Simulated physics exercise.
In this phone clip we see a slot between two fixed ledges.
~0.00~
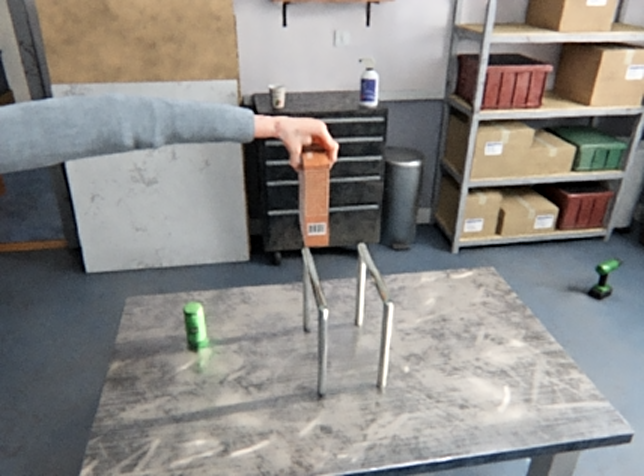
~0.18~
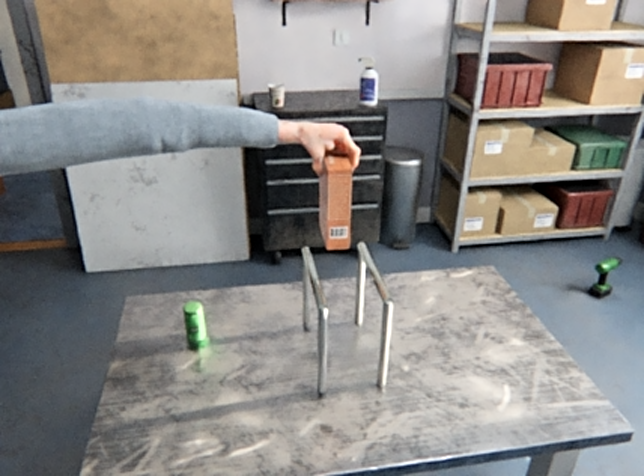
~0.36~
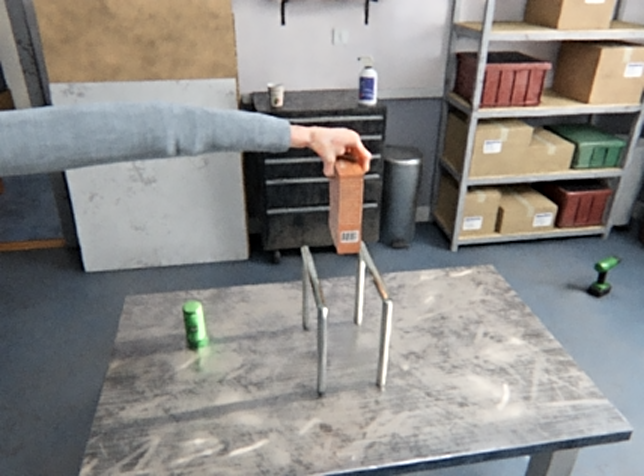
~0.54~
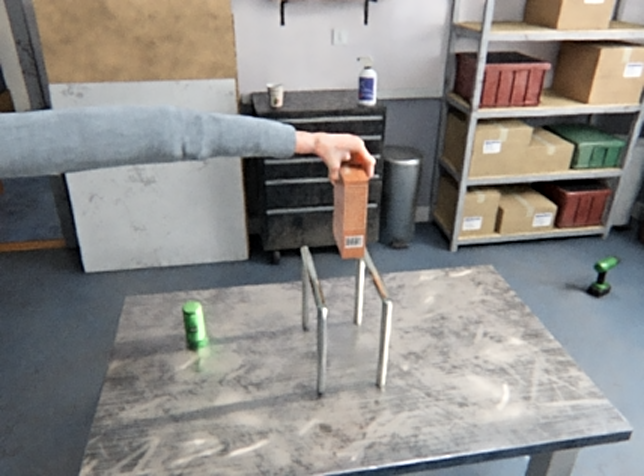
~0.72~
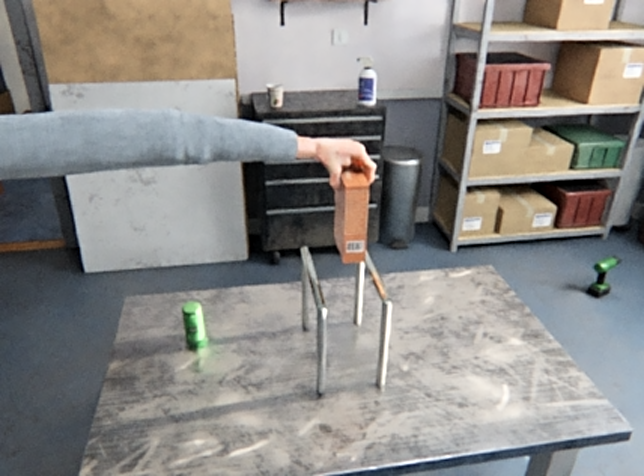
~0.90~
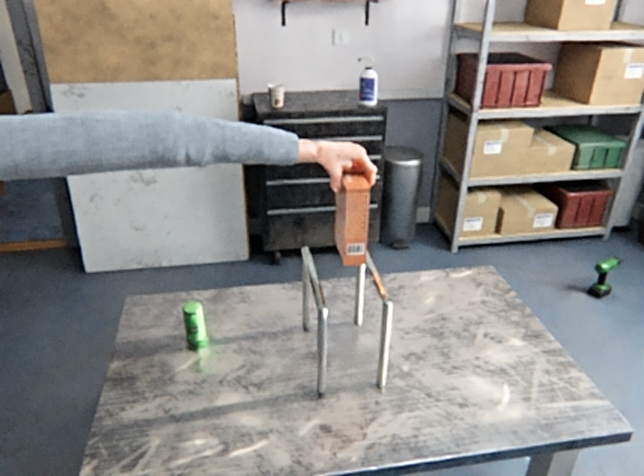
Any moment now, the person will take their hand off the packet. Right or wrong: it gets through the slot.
Right.
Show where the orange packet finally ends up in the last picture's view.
Roughly (347, 324).
By 1.20 s, orange packet moved about its own width near (348, 287).
By 1.30 s, orange packet moved well along near (347, 315).
By 1.50 s, orange packet moved well along near (347, 323).
When it is over (3.5 s), moved from the start, orange packet; green shaker as before. End places, in pixels of the last picture, orange packet near (347, 324). The packet goes down the gap.
